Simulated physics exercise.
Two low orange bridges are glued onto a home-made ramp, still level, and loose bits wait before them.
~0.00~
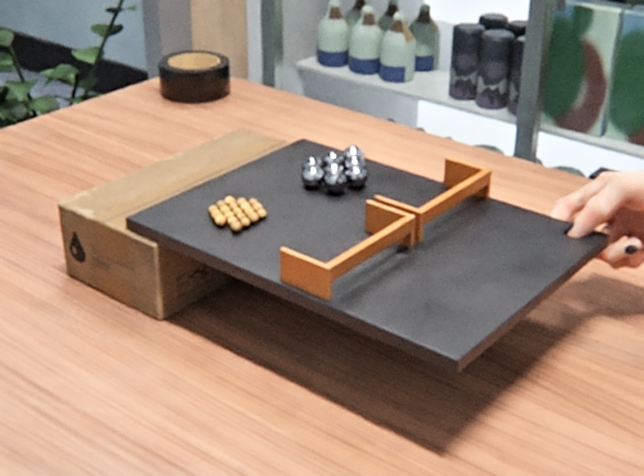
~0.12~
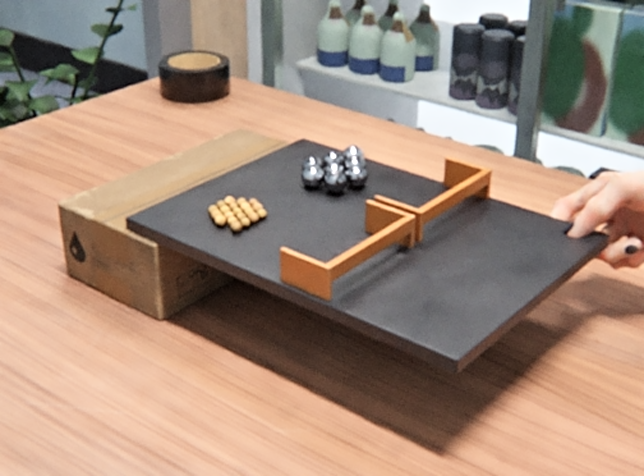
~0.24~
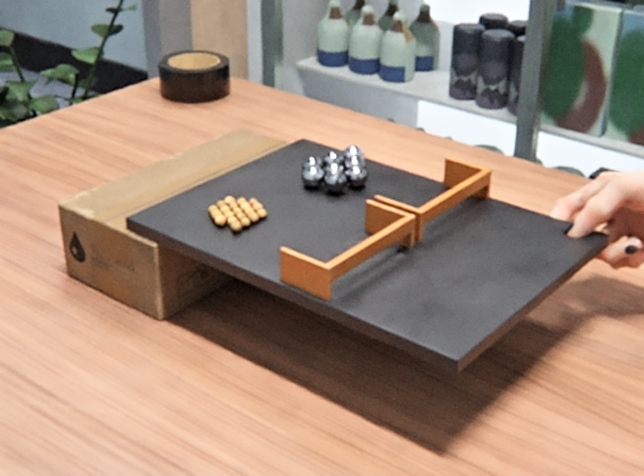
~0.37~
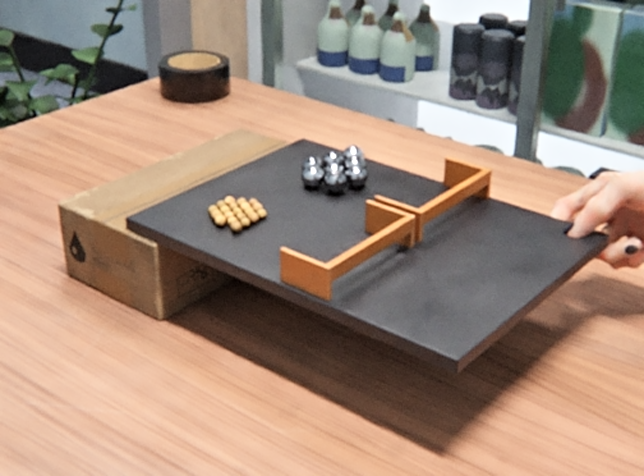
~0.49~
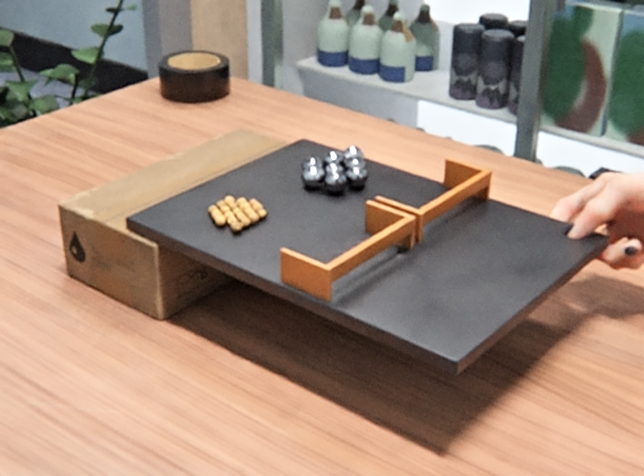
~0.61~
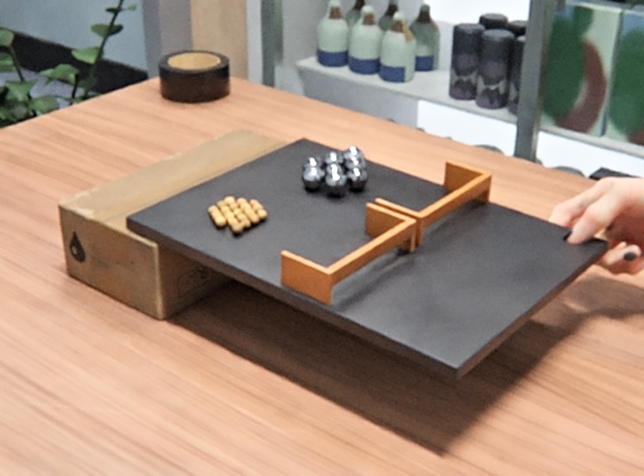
A hand at the right barely lowers its end of a dark board resting on a box, while the small wooden pieces and shiny steel balls on it stay still behind two orange-brown gates.
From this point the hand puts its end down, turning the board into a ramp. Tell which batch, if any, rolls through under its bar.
In order: Watch the front batch keep going once it tips, watch the back batch stay trapped once it tips.
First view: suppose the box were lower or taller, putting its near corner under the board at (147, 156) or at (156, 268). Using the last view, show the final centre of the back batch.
Roughly (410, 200) first, then (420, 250).
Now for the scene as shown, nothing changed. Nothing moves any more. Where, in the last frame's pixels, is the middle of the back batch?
Centre at rest, last frame: Approx. (422, 244) px.
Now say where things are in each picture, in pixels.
In the first picture, held end of the board (453, 356), level; box (205, 214), about a quarter as high as the board is long; front batch (237, 213), a few round wooden beads; back batch (334, 173), a few steel balls; front gate (371, 247), its slot higher than a piece; back gate (455, 196), its slot lower than a piece.
In the second picture, held end of the board (453, 356), level; back batch (334, 173).
In the third picture, held end of the board (453, 356), level; front batch (237, 213).
In the fourth picture, held end of the board (453, 356), level; back batch (334, 173).
In the fifth picture, held end of the board (453, 357), level; front batch (237, 213).
In the sixth picture, held end of the board (452, 363), down by 1°; box (205, 214); front batch (238, 214), not moving; back batch (335, 174), not moving; front gate (371, 252); back gate (455, 201).
By 1.00 s, board sloping at 8°; front batch on its way down; back batch on its way down.
By 1.41 s, board sloping at 14°; front batch the larger part past its gate; back batch has reached its gate.
By 1.91 s, board resting at 15°; front batch every one past its gate; back batch has reached its gate.
When it is over (3.0 s), board resting at 15°; front batch every one past its gate; back batch gathered behind its gate.
